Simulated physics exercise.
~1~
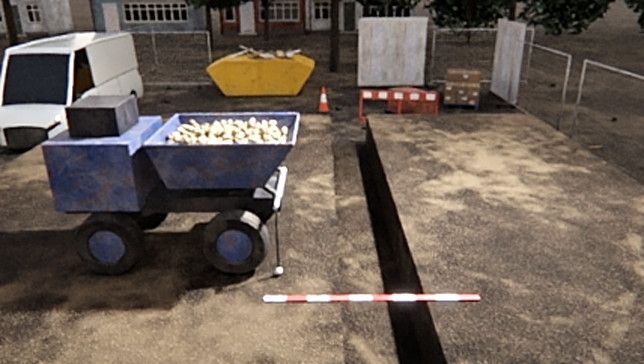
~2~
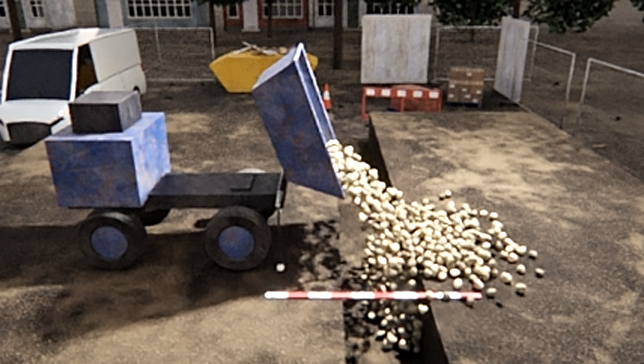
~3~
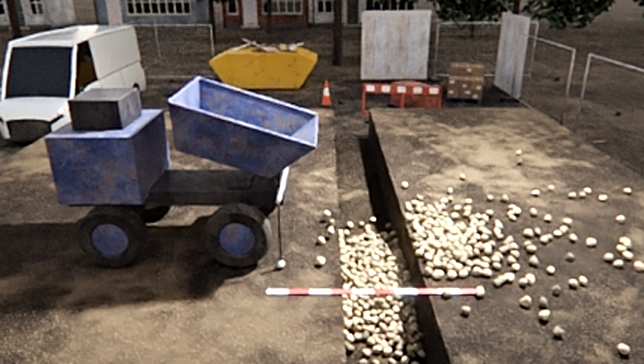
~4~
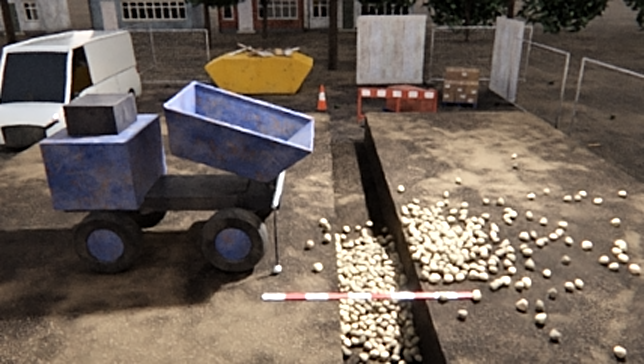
A blue dumper with its skip full of pale, rounded stones stands on the left of a bare dirt yard, seen from slightly above by a gently swaying camera. A narrow dark trench crosses in front of it, with a red and white striped pole lying across. Behind are a white van, a yellow container, an orange cone and barriers. The skip tips up steeply to the right and the stones pour out over the trench. It then lowers partway and stays tilted, leaving most stones in the trench and the rest scattered mainly beyond it.
